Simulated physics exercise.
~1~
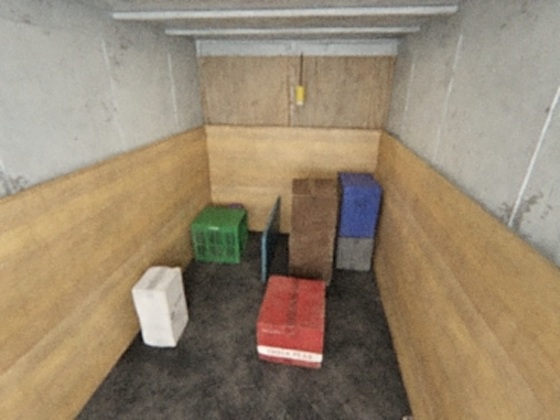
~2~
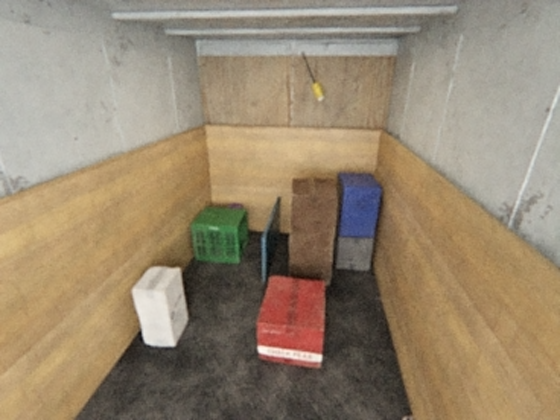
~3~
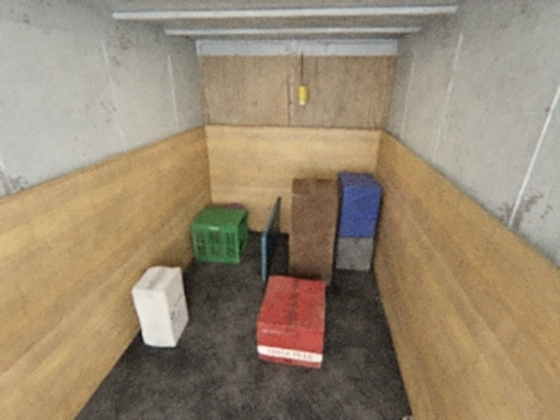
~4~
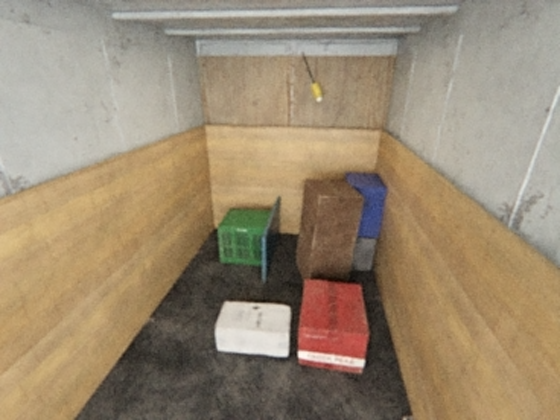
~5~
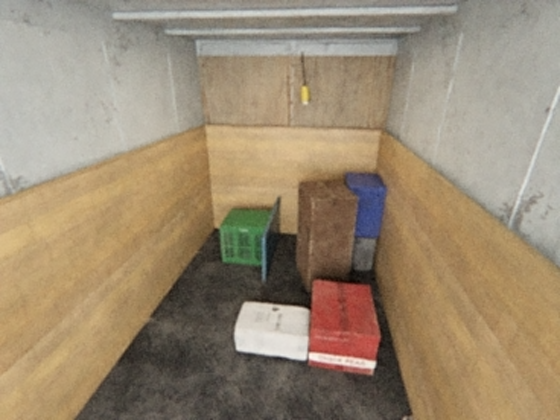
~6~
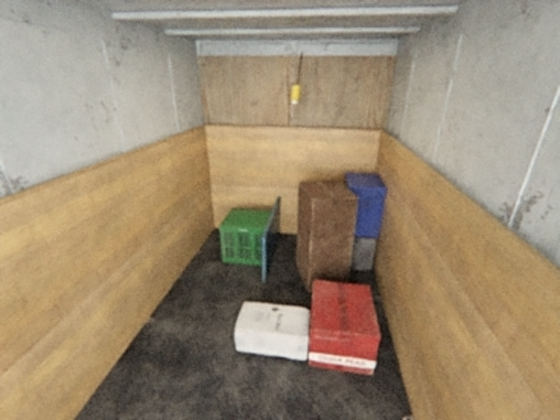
In the load bay of a van, a hanging yellow lamp swayed before the boxes and a green crate slid right, the white box tipping onto its side, and it ended lying against the red box while the tall brown one still stood.
